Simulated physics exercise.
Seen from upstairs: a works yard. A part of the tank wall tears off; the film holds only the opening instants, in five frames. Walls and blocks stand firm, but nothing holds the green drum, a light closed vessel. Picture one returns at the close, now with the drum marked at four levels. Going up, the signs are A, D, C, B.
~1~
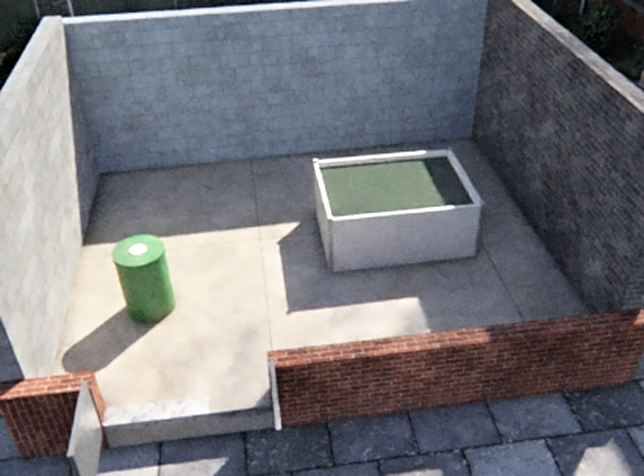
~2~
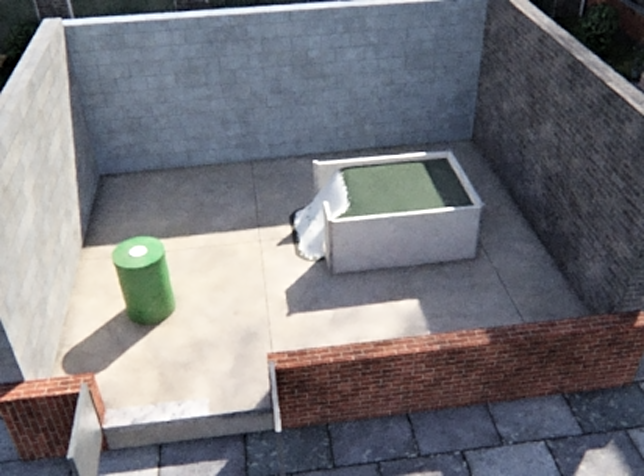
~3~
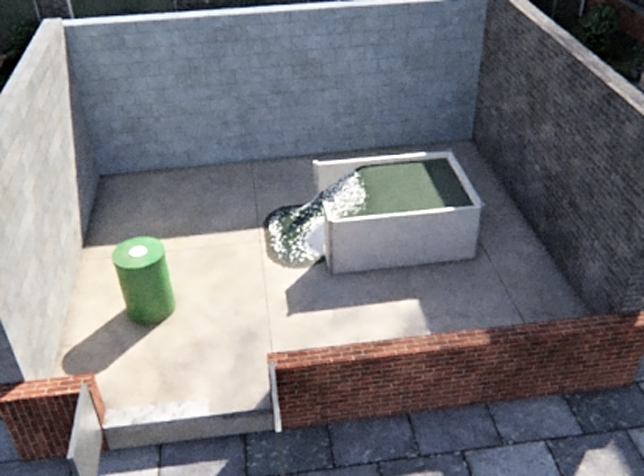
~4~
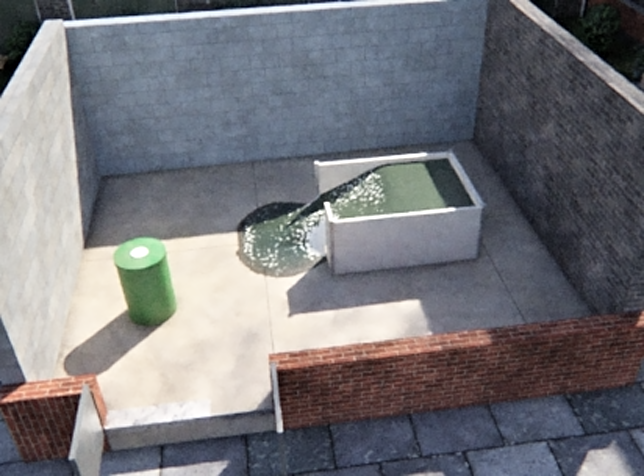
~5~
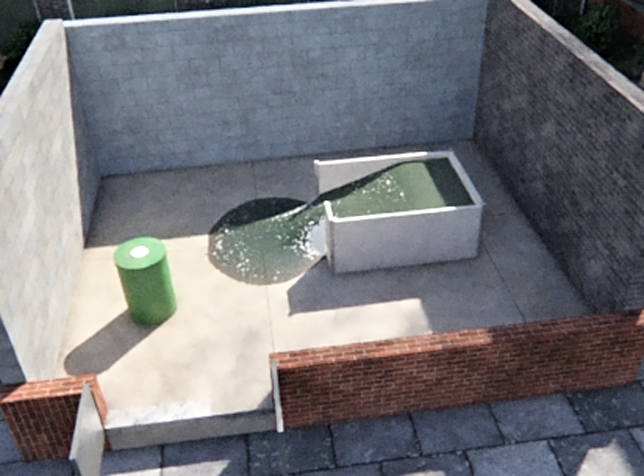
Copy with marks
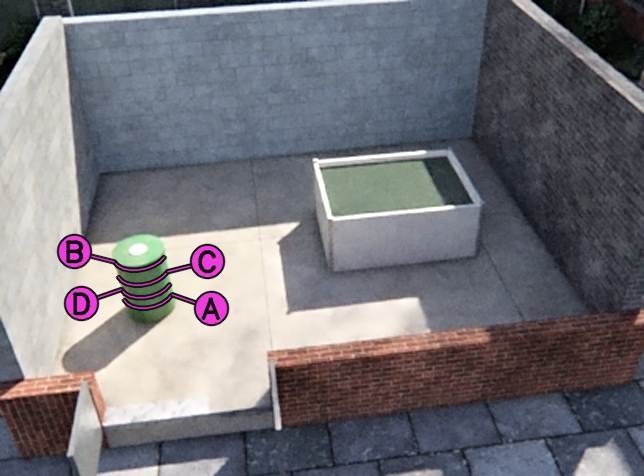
A white-walled tank lets greenish water pour from its left side, spreading across the yard floor.
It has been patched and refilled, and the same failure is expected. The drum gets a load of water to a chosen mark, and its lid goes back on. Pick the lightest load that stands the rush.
The answer is mark A.
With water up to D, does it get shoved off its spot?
No.
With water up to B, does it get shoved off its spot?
No, that is safe.
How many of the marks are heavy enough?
All of them.
On the marked copy, A at (147, 308); B at (138, 270); C at (141, 285); D at (144, 297); from the bottom up A, D, C, B.
Choosing A, it does not move.
Choosing B, it does not move.
Choosing C, it does not move.
Choosing D, it does not move.
